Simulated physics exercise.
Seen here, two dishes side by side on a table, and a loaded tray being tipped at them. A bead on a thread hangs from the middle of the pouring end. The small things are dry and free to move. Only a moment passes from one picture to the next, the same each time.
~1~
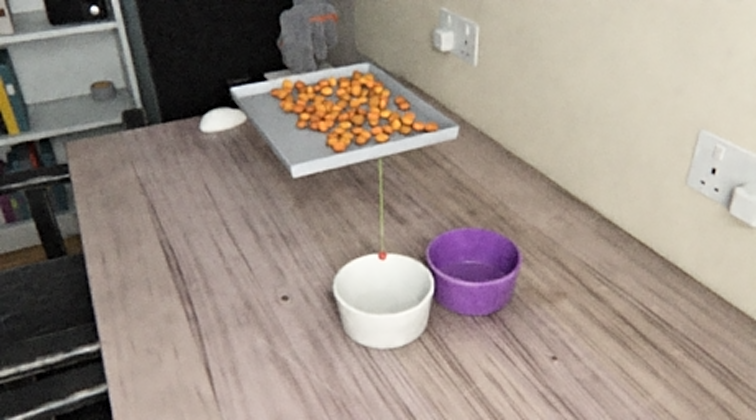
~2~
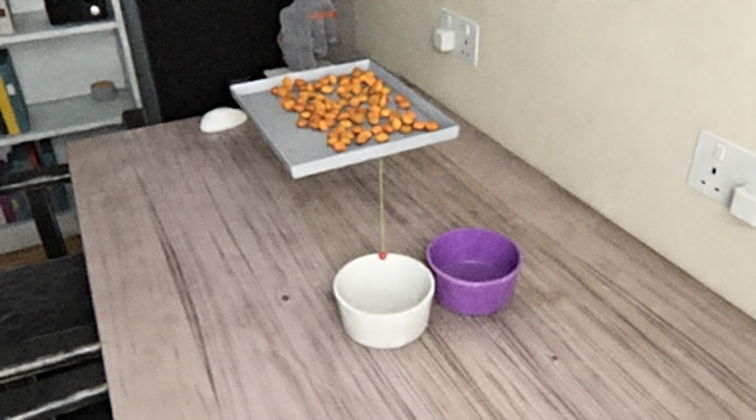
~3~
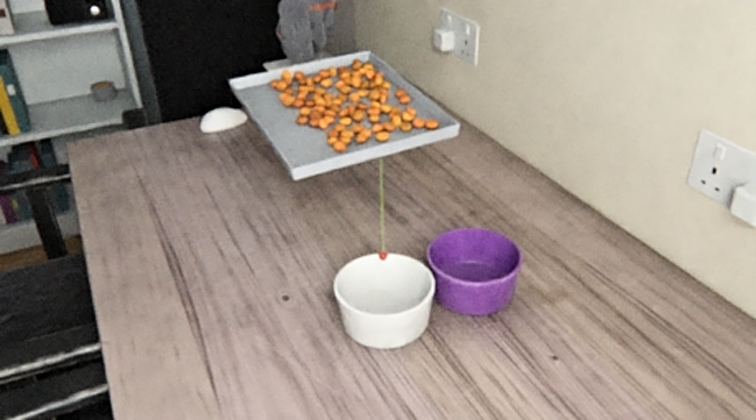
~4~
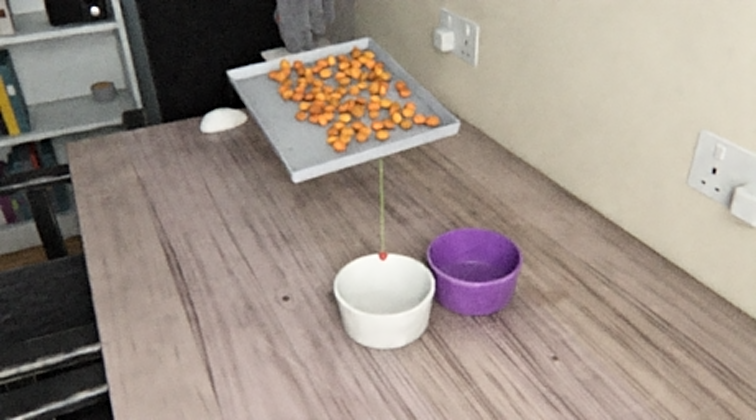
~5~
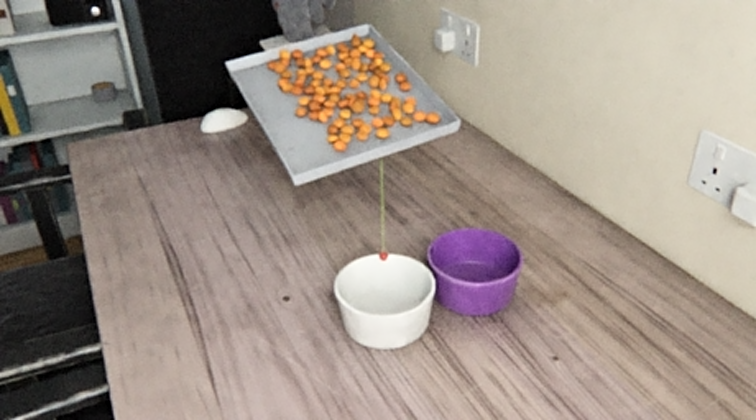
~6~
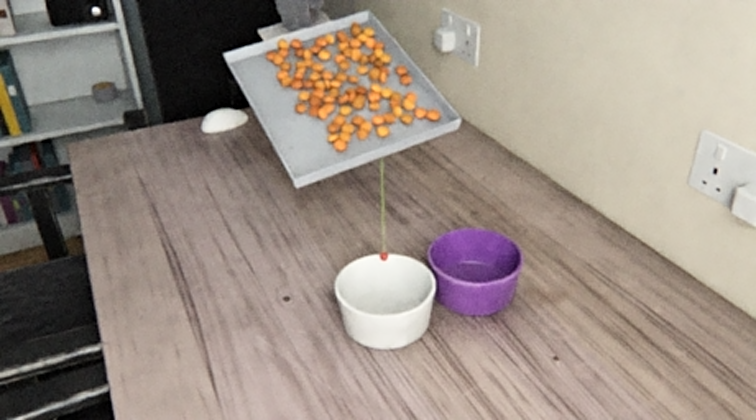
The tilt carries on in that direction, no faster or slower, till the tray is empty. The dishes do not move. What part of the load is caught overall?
In the dishes lies only the smaller part of it.
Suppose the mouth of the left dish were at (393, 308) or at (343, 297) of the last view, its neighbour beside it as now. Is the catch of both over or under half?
At the first place below a half, at the second over half.
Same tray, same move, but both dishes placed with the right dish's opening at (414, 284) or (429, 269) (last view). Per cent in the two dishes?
About 80 and 90 per cent.
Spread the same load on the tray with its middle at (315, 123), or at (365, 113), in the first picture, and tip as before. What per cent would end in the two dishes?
First some 20, then 30 per cent.
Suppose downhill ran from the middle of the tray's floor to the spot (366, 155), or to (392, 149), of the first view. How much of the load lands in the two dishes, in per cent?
About 50 and 80 per cent.
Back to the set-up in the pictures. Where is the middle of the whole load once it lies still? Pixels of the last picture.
Near (324, 339).
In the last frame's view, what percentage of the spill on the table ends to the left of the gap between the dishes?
Roughly 100 in a hundred.
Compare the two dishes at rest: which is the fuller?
That is the dish on the left.
Shortly afterwards, tray tipped steeply; all but a few on the tray; only a few in the air.
Next, tray tipped right over; near a quarter on the tray; a little in the left dish; near half outside both; near a quarter in the air.
Some moments later, tray tipped past a quarter turn; near a third in the left dish; near two thirds outside both.
In the end, tray tipped past a quarter turn; near a third in the left dish; none at all in the right dish; near two thirds outside both.
